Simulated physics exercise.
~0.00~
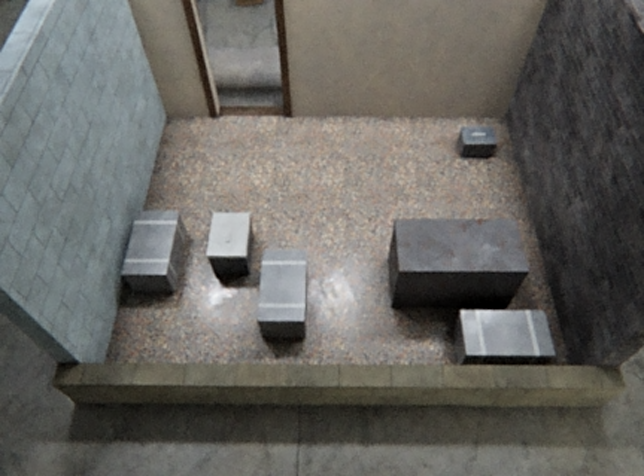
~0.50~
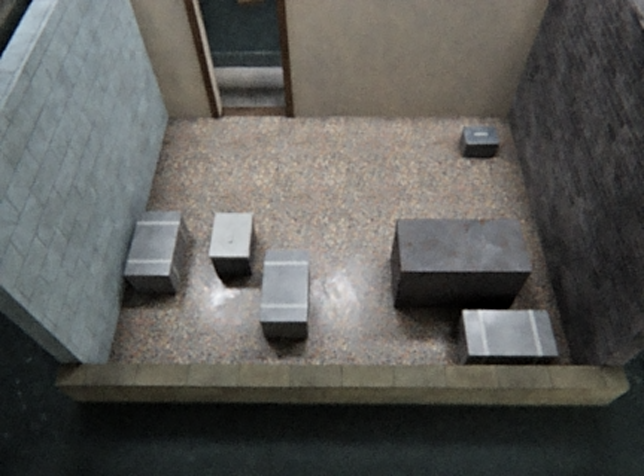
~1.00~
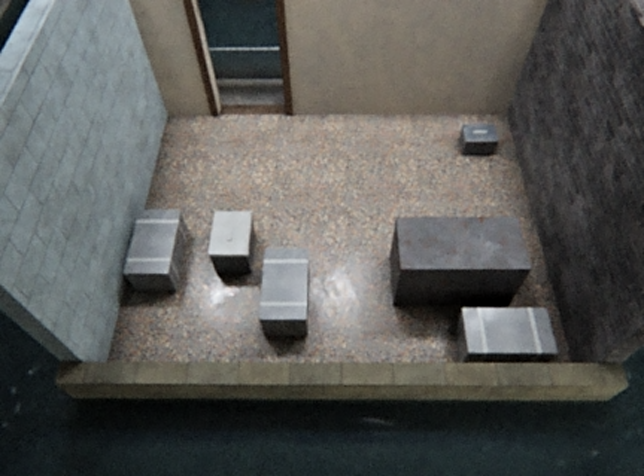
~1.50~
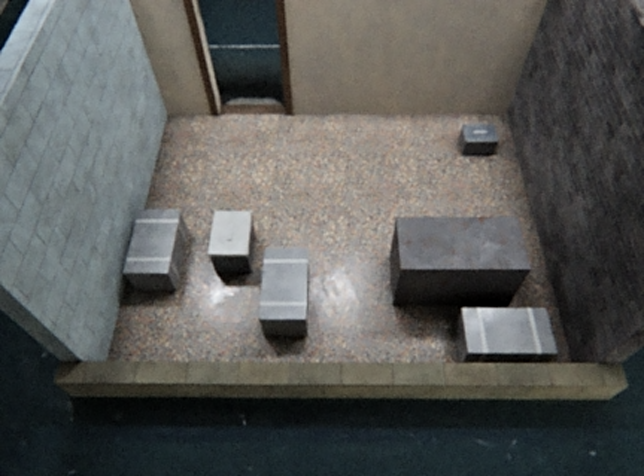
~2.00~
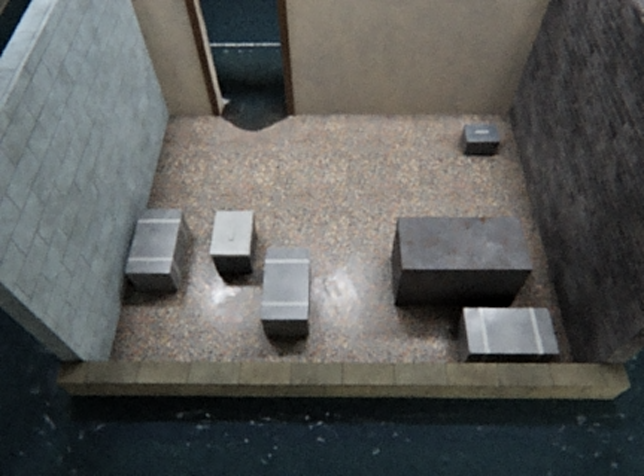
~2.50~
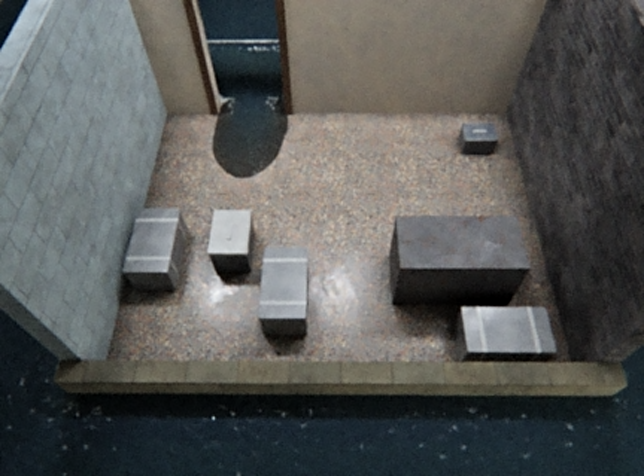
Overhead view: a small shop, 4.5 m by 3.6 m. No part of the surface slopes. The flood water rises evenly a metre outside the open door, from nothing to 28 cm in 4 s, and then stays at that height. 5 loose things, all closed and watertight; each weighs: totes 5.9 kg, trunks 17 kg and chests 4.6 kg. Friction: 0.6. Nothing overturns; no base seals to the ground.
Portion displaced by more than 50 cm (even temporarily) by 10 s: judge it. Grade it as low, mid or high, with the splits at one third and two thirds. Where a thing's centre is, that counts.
Grade: Mid, one to two thirds.
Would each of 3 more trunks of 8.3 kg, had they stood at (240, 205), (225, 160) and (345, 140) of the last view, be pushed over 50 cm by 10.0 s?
Taking them in the given order: Greater, then greater, then smaller.
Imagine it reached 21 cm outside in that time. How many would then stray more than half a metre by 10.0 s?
In that case the number is 3.
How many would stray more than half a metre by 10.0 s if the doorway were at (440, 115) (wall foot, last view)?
Then the count would be 5.
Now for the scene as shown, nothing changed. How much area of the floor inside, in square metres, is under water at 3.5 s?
That flooded area is roughly 4.5 m2.
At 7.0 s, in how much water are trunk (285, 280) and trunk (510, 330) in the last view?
Depth approx. 12 cm / 4 cm.
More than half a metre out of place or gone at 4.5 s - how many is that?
The number I get is 0.
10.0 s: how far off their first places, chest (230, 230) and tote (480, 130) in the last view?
Net displacement, in order: 150 cm; 5 cm.
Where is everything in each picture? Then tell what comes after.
In the first picture, a tote at (479, 135) rests on the ground; a trunk at (151, 241) rests on the ground; 0.0 m2 under water; 0 of 5 have shifted.
In the second picture, a tote at (481, 135) rests on the ground; a trunk at (154, 242), on the bottom; 0.0 m2 under water; 0 of 5 have shifted.
In the third picture, a tote at (480, 133), on the bottom; a trunk at (153, 240), on the bottom; 0.0 m2 under water; 0 of 5 have shifted.
In the fourth picture, a tote at (480, 133), on the bottom; a trunk at (153, 240) rests on the ground; 0.0 m2 under water; 0 of 5 have shifted.
In the fifth picture, a tote at (482, 133) rests on the ground; a trunk at (155, 240) rests on the ground; water covers 0.2 m2; 0 of 5 have shifted.
In the sixth picture, a tote at (480, 132) rests on the ground; a trunk at (152, 239) rests on the ground; water covers 0.8 m2; 0 of 5 have shifted.
After 3.5 s 0 of 5 are over 50 cm from their spots; 0 afloat.
After 4.5 s 0 of 5 are over 50 cm from their spots; 1 afloat.
After 7.0 s 3 of 5 are over 50 cm from their spots; 3 afloat.
After 10.0 s 3 of 5 are over 50 cm from their spots, and 3 have been at some point; 4 afloat.
